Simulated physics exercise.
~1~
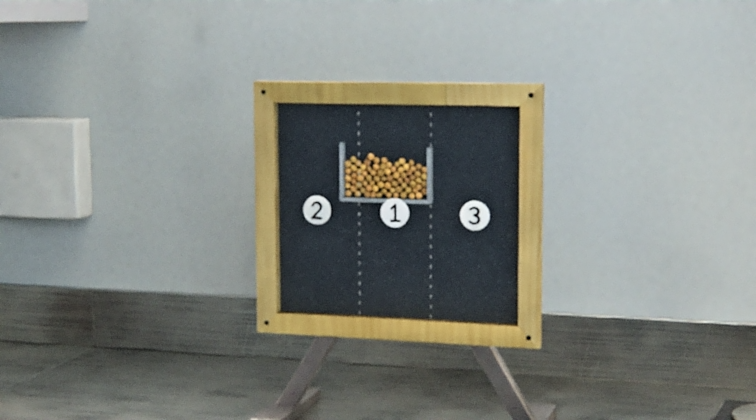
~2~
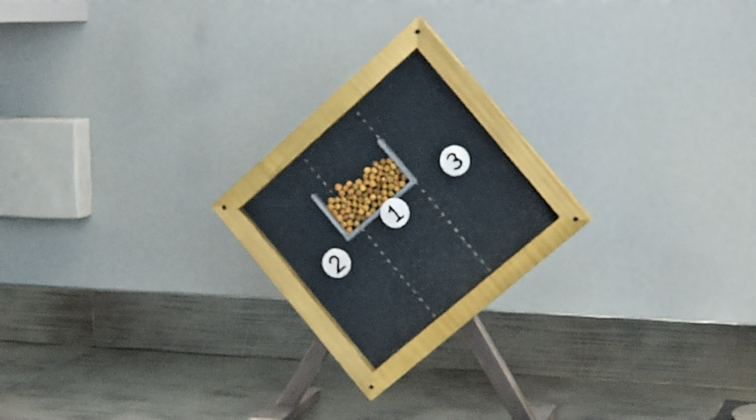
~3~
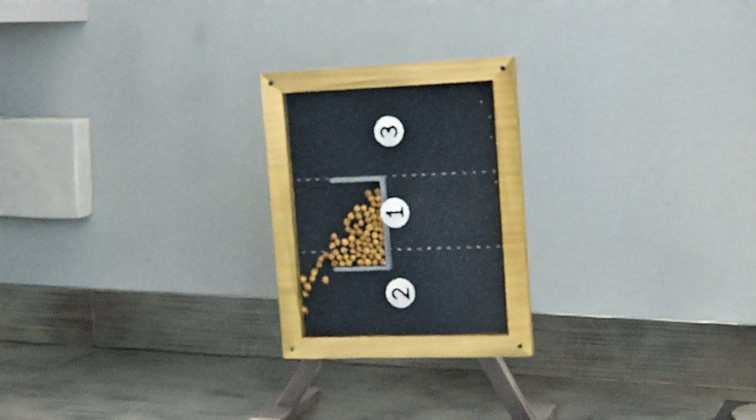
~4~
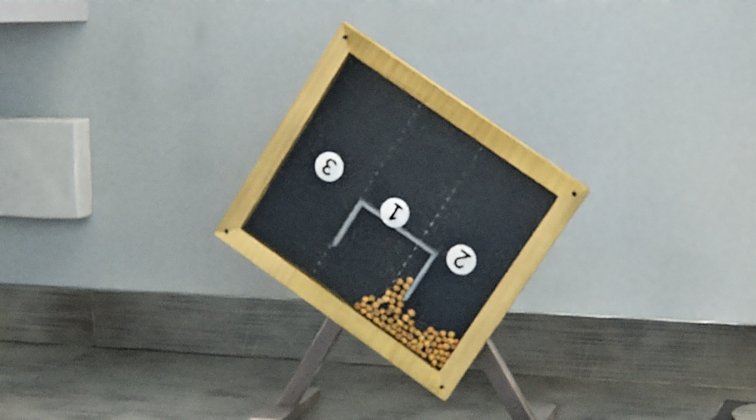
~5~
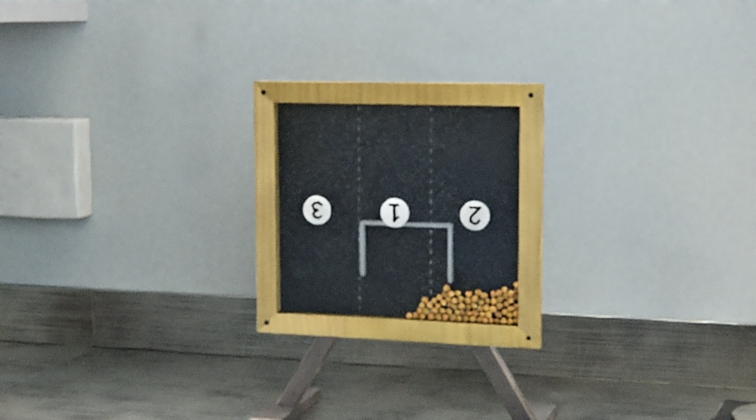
Against a pale wall, a wood-framed dark case on a stand makes a half turn anticlockwise, and small wooden beads spill from its open tray towards the frame's edge, finally lying heaped in the lower right corner, mostly under the upside-down number two, with the tray overturned.
